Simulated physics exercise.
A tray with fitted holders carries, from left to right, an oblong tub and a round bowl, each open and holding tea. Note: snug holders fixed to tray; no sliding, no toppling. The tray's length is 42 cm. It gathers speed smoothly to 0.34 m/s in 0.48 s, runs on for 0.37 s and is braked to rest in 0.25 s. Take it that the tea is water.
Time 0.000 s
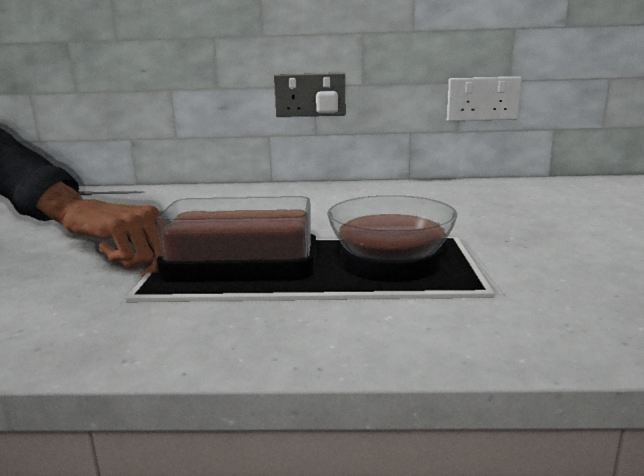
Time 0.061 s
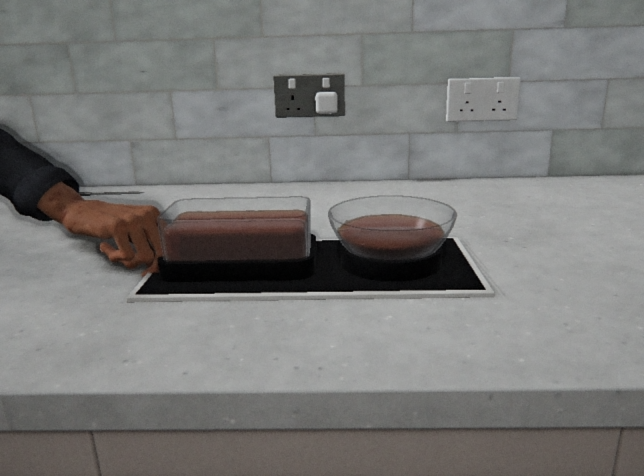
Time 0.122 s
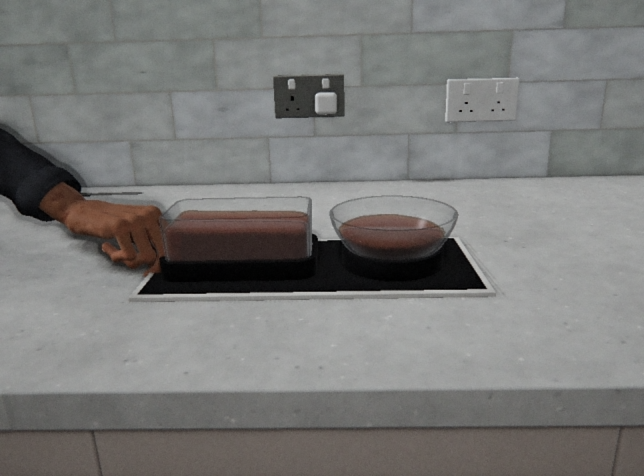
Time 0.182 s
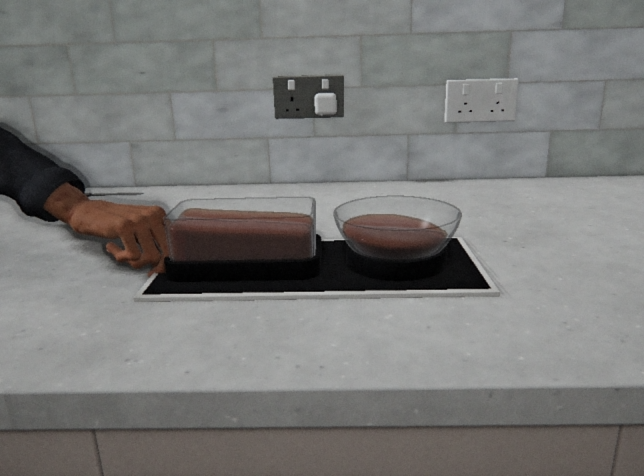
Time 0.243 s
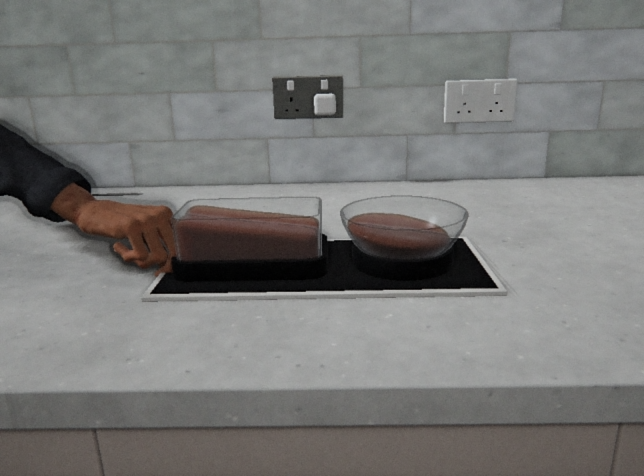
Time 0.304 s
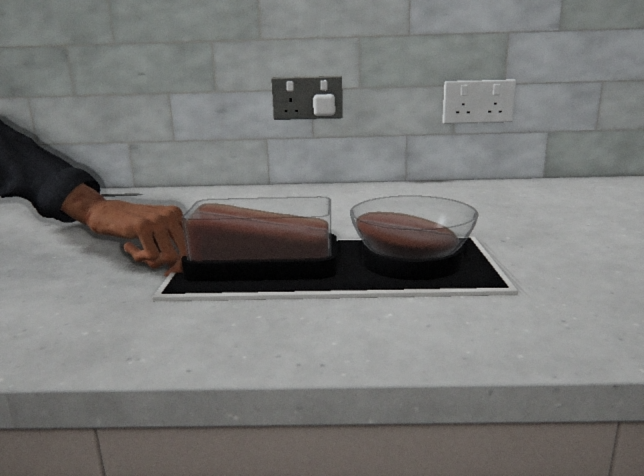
On a grey kitchen worktop, a hand slides a black tray rightward, brown liquid in two clear containers tilting higher at left.
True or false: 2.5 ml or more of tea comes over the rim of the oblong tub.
True.
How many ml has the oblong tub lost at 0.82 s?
My guess would be around 0 ml.
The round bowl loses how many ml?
The amount is around 10 ml.
Then, 0.56 s in, the tray moves at 0.34 m/s; losses from the left are 0, 0 ml.
Then, 0.82 s in, the tray moves at 0.34 m/s; losses from the left are 0, 0 ml.
Then, 1.09 s in, the tray moves at 0.00 m/s; losses from the left are 6, 4 ml.
Then, 1.35 s in, the tray moves at 0.00 m/s; losses from the left are 25, 8 ml.
Finally, losses from the left are 41, 10 ml.
